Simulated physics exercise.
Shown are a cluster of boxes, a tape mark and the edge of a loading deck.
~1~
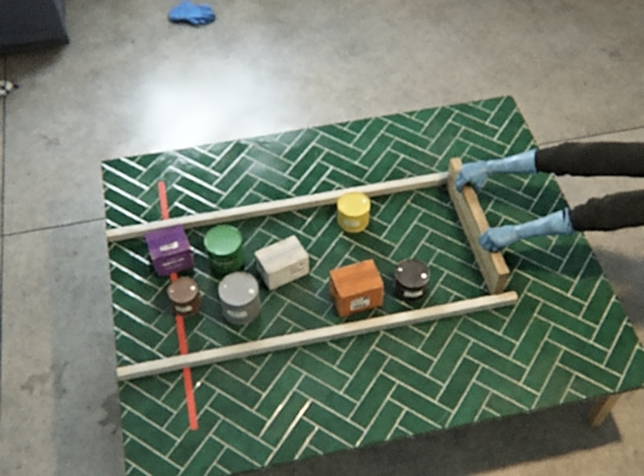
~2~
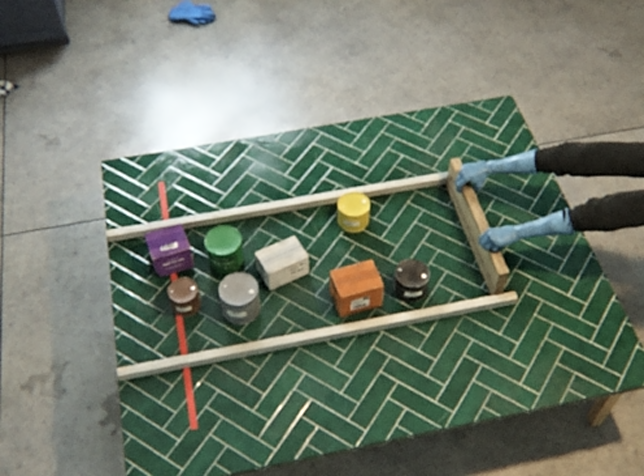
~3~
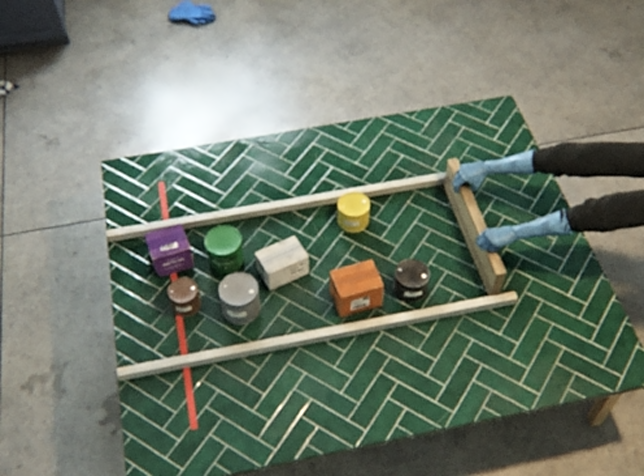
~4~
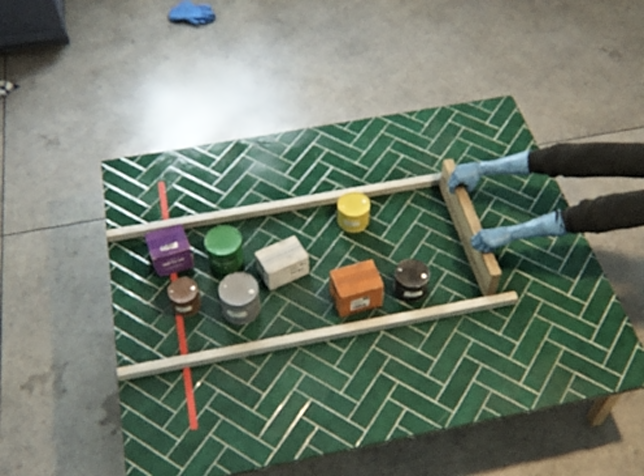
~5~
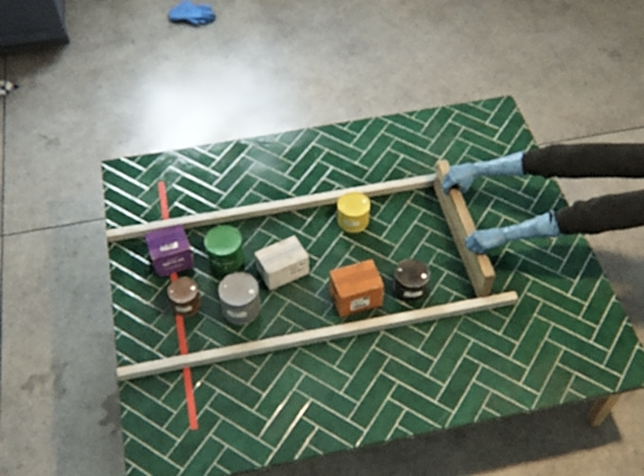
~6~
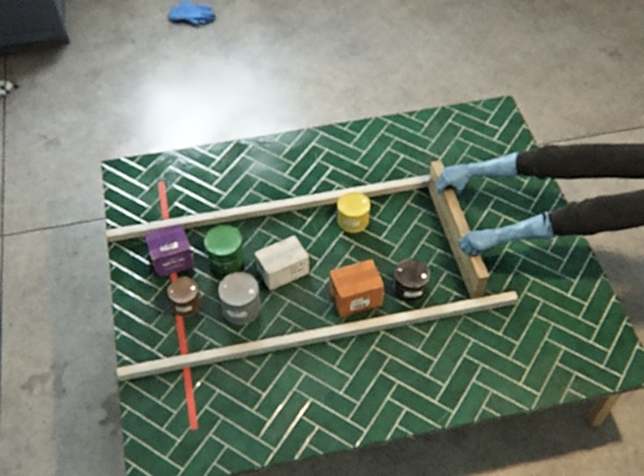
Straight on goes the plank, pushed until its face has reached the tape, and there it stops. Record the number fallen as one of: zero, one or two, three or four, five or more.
So the tally of ones that come down is one, perhaps two, really.
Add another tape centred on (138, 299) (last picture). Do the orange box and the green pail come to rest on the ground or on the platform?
Lab note: Orange box comes off; green pail is safe.
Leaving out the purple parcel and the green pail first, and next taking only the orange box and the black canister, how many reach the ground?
Tally of falls: 2 for the first try, 0 for the second.
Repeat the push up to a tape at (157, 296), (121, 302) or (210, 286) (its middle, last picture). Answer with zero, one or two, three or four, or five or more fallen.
Place one: Three or four; place two: 5 or more; place three: Either one or two.
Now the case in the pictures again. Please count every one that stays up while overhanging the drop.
The answer comes to 2.
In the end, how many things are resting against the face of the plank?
It adds up to 4.
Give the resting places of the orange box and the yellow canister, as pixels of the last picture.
About (121, 323), and about (152, 239).
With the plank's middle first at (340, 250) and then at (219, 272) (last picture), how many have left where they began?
3 at one spot and 8 at the other.
Soon after, none off yet; purple parcel at rest near (170, 251); brown canister at rest near (184, 297); green pail at rest near (225, 250).
In the end, the number that fall off is one or two; gone, grey canister and brown canister.
